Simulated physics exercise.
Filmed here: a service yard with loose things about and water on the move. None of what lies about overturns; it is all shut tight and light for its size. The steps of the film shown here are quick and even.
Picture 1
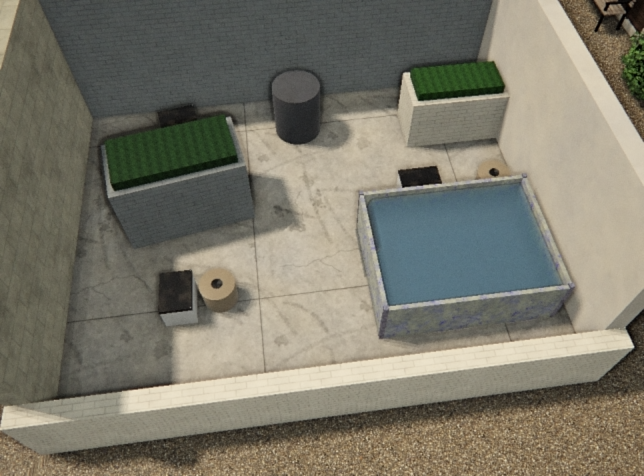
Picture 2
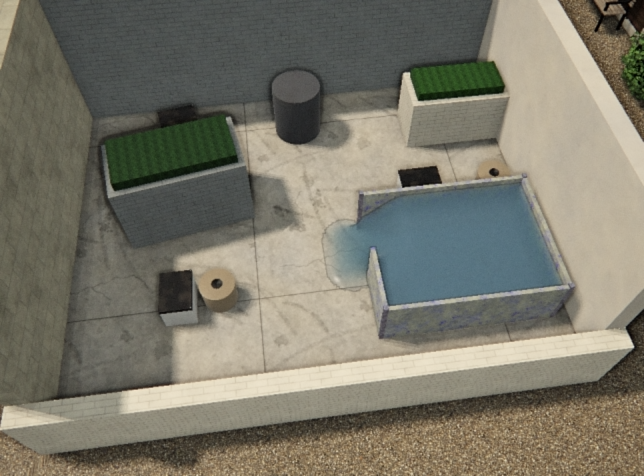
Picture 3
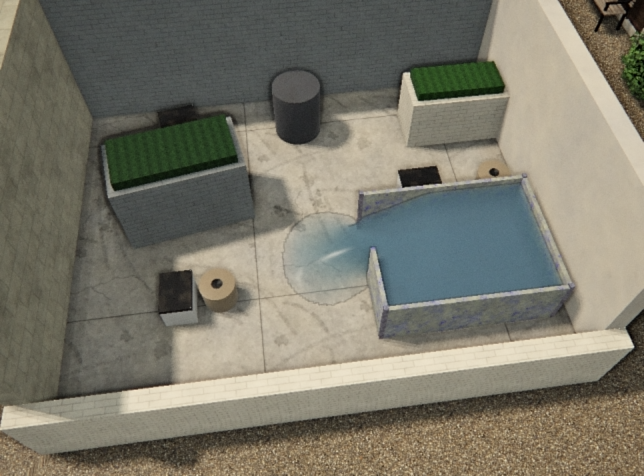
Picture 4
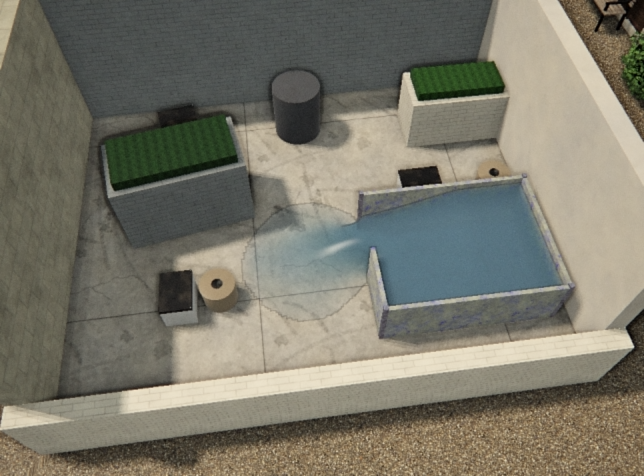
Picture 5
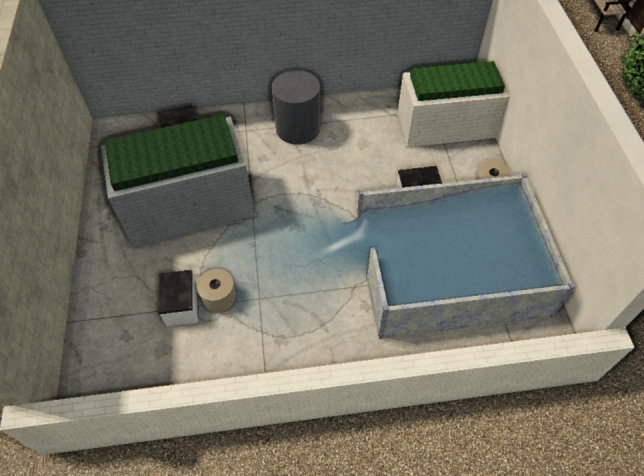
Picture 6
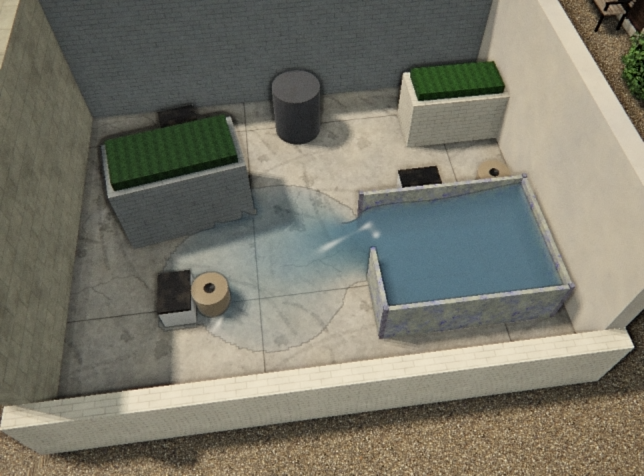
To begin with, a walled yard holds grass-topped blocks, a dark cylinder, small loose objects and a stone-sided pool of still water. A gap opens in the pool's left side, and water pours through it, fanning leftward across the paving. It reaches the round tan object, which shifts slightly left.
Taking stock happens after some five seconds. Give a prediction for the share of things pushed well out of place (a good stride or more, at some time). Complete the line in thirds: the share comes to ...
The share comes to between one and two thirds.
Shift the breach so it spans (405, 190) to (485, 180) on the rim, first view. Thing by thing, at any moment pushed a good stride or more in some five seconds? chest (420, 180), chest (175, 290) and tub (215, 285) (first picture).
First covers that distance, second stays short of it, third stays short of it.
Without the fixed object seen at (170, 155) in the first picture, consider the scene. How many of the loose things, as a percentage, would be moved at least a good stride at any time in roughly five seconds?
Roughly 60 in a hundred.
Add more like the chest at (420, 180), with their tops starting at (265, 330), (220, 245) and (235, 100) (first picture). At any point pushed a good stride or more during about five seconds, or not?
One by one: Knocked well away; knocked well away; knocked well away.
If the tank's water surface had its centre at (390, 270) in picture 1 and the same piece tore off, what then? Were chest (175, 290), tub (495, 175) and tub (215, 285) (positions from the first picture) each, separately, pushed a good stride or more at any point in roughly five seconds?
Result per object - went far, stayed close, went far.
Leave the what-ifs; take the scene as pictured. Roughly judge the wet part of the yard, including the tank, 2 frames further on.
35 in a hundred, roughly.
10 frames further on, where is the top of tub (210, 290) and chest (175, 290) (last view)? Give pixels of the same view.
First object around (99, 381); second object around (59, 349).
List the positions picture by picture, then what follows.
A tub at (217, 284) rests on the ground; a chest at (176, 290), on the bottom; 0 of 5 have shifted, in the first picture.
A tub at (217, 284), on the bottom; a chest at (176, 290) rests on the ground; 0 of 5 have shifted, in the second picture.
A tub at (217, 284) rests on the ground; a chest at (176, 290), on the bottom; 0 of 5 have shifted, in the third picture.
A tub at (217, 284) rests on the ground; a chest at (176, 290), on the bottom; 0 of 5 have shifted, in the fourth picture.
A tub at (215, 284) rests on the ground; a chest at (176, 290), on the bottom; 0 of 5 have shifted, in the fifth picture.
A tub at (210, 288) rests on the ground, close to its start; a chest at (174, 291), on the bottom; 1 of 5 have shifted, in the sixth picture.
A moment on, 0 of 5 are well off their spots; 1 afloat.
Next, 2 of 5 are well off their spots; 2 afloat.
Later, 2 of 5 are well off their spots; 2 afloat.
In the end, 2 of 5 are well off their spots, and 3 have been at some point; 3 afloat.
